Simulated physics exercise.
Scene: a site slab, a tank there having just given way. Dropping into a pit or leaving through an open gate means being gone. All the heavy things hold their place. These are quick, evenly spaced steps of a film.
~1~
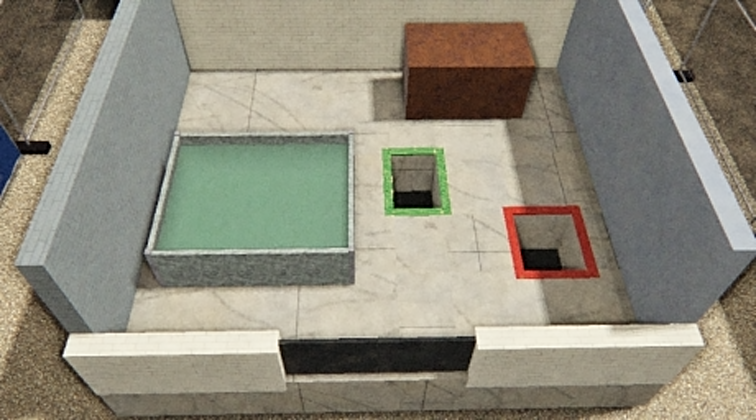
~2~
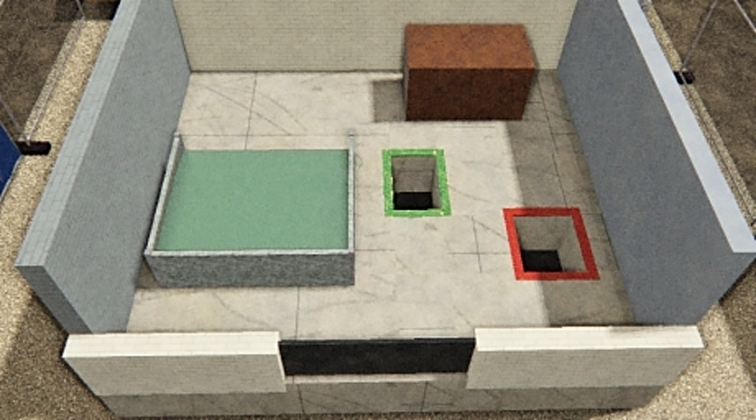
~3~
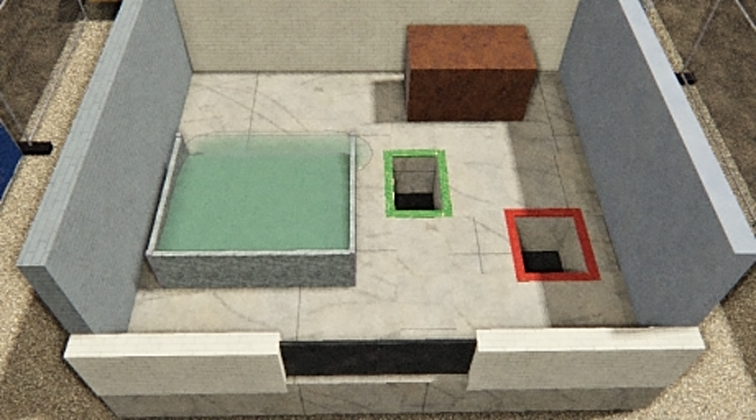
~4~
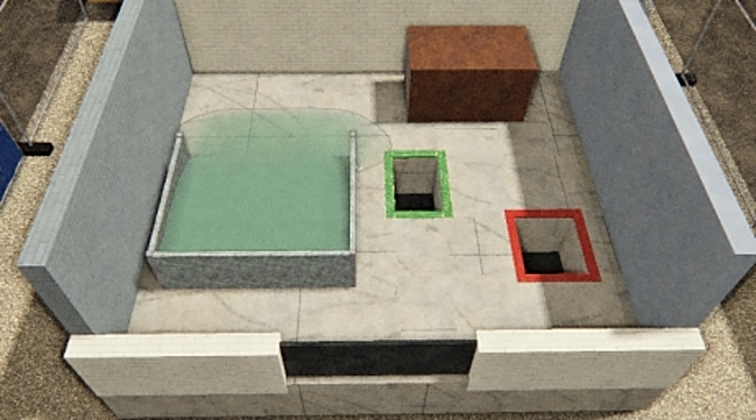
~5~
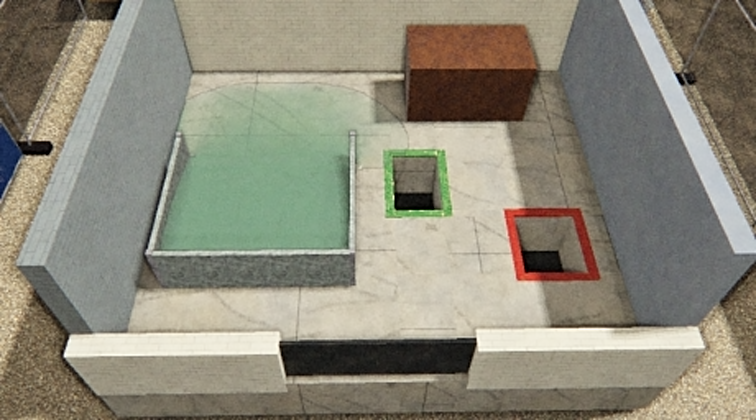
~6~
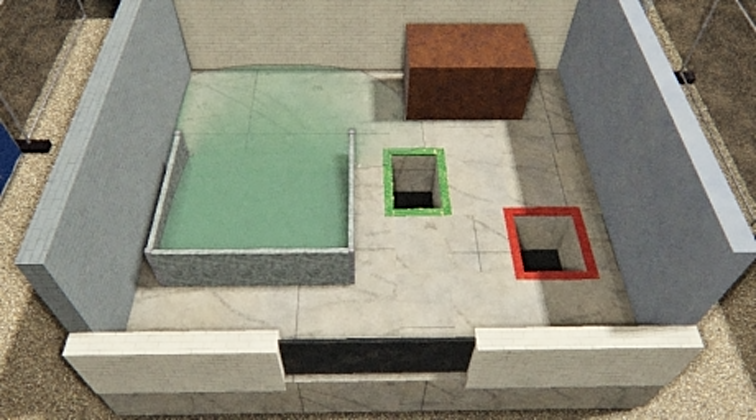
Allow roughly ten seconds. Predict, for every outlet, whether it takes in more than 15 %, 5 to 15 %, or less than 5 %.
My prediction: The gate takes in less than 5 %; the green pit takes in more than 15 %; the red pit takes in 5 to 15 %.
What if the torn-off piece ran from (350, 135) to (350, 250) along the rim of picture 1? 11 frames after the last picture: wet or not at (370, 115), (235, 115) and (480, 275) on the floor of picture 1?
Taking them in order, I'd say not reached, not reached and swamped.
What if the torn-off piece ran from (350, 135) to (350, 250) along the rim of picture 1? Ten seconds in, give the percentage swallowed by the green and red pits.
In per cent: Green 45, red 35.
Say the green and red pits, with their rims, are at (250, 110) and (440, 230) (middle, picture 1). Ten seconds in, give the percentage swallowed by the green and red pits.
Roughly, in per cent: Green 65, red 6.
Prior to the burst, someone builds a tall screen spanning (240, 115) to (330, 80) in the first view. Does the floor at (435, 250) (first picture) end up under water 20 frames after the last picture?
Waterless.
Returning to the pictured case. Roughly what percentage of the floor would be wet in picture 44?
That should be about 80 %.
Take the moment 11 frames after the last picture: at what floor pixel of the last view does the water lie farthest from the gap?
The front tops out at about (552, 75).
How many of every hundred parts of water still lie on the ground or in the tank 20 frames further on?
Roughly 96 out of every hundred parts.
A moment on, water covers 30 % of the floor; the gate 0 %, the green pit 0 %, the red pit 0 %.
Next, water covers 35 % of the floor; the gate 0 %, the green pit 0 %, the red pit 0 %.
Then, water covers 50 % of the floor; the gate 0 %, the green pit 5 %, the red pit 0 %.
Later, water covers 80 % of the floor; the gate 0 %, the green pit 16 %, the red pit 4 %.
In the end, water covers 95 % of the floor; the gate 0 %, the green pit 22 %, the red pit 9 %.
